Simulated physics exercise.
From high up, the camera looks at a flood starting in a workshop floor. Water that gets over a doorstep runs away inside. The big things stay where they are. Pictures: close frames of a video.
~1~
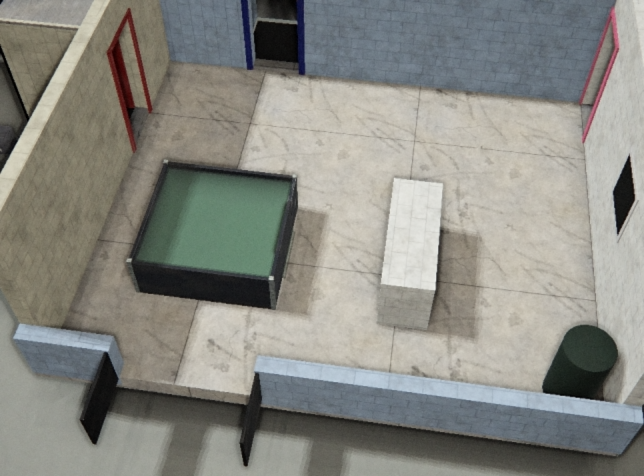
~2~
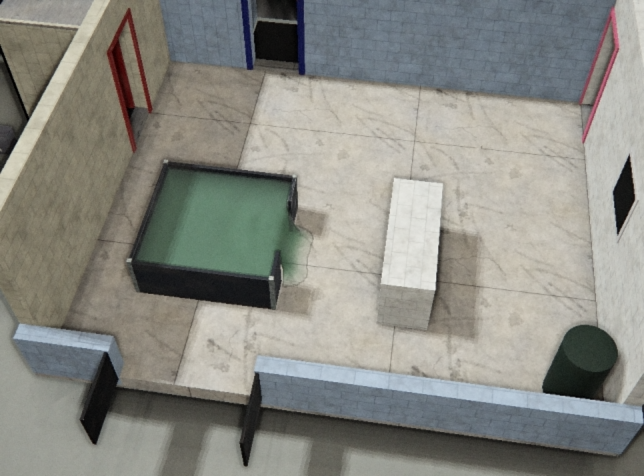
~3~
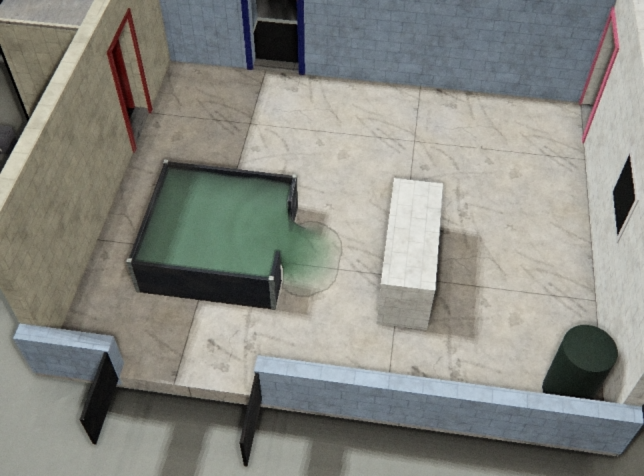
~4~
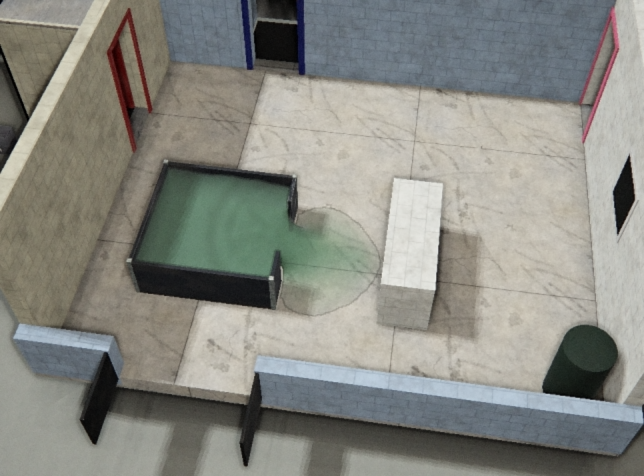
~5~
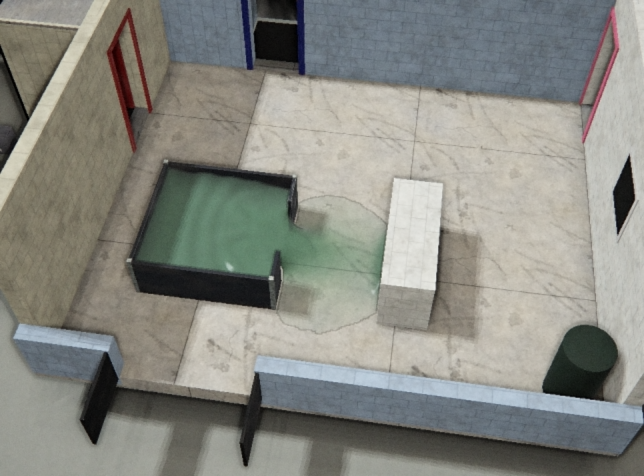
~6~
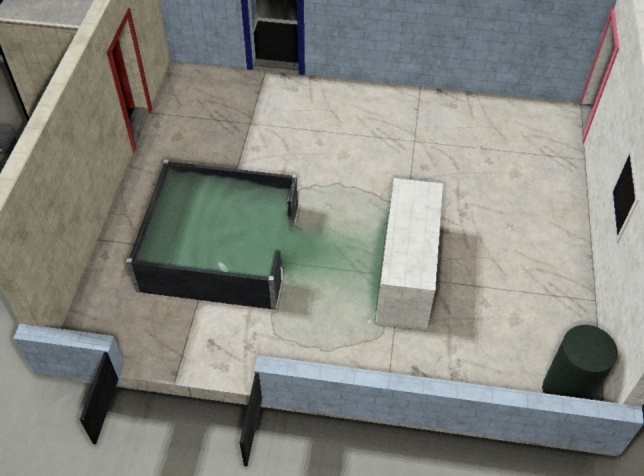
In the video, seen from above, a dark-walled tank of still green water opens on its right side, and water pours through the gap, spreading across the pale tiled floor to a white block and widening along its near side.
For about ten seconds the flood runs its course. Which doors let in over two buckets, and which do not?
Here is how it goes: The blue door does not, the red door does not, the pink door does.
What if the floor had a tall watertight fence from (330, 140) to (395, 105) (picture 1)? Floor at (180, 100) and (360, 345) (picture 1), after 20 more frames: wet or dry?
First spot parched, second spot submerged.
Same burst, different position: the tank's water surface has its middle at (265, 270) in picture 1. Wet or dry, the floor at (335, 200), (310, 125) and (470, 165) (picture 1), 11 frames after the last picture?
Soaked, soaked, spared.
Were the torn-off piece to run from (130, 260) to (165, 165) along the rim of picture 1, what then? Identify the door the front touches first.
It's the red one that is reached before the others.
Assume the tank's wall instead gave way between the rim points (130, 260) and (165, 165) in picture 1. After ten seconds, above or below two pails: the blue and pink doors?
The blue door door tops the limit and the pink door door tops the limit.
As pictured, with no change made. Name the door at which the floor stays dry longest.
The red door.
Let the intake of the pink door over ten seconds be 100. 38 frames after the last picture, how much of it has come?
It should be near 50 percent of the ten-second total.
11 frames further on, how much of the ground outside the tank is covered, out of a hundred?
I'd estimate some 30 per cent.
A moment on, water covers 15 % of the floor; the blue door not reached, the red door not reached, the pink door not reached.
Next, water covers 30 % of the floor; the blue door not reached, the red door not reached, the pink door not reached.
Then, water covers 55 % of the floor; the blue door wet at the sill, nothing in, the red door not reached, the pink door not reached.
Later, water covers 75 % of the floor; the blue door wet at the sill, nothing in, the red door wet at the sill, nothing in, the pink door over two buckets in.
In the end, water covers 95 % of the floor; the blue door wet at the sill, nothing in, the red door wet at the sill, nothing in, the pink door far over two buckets in.
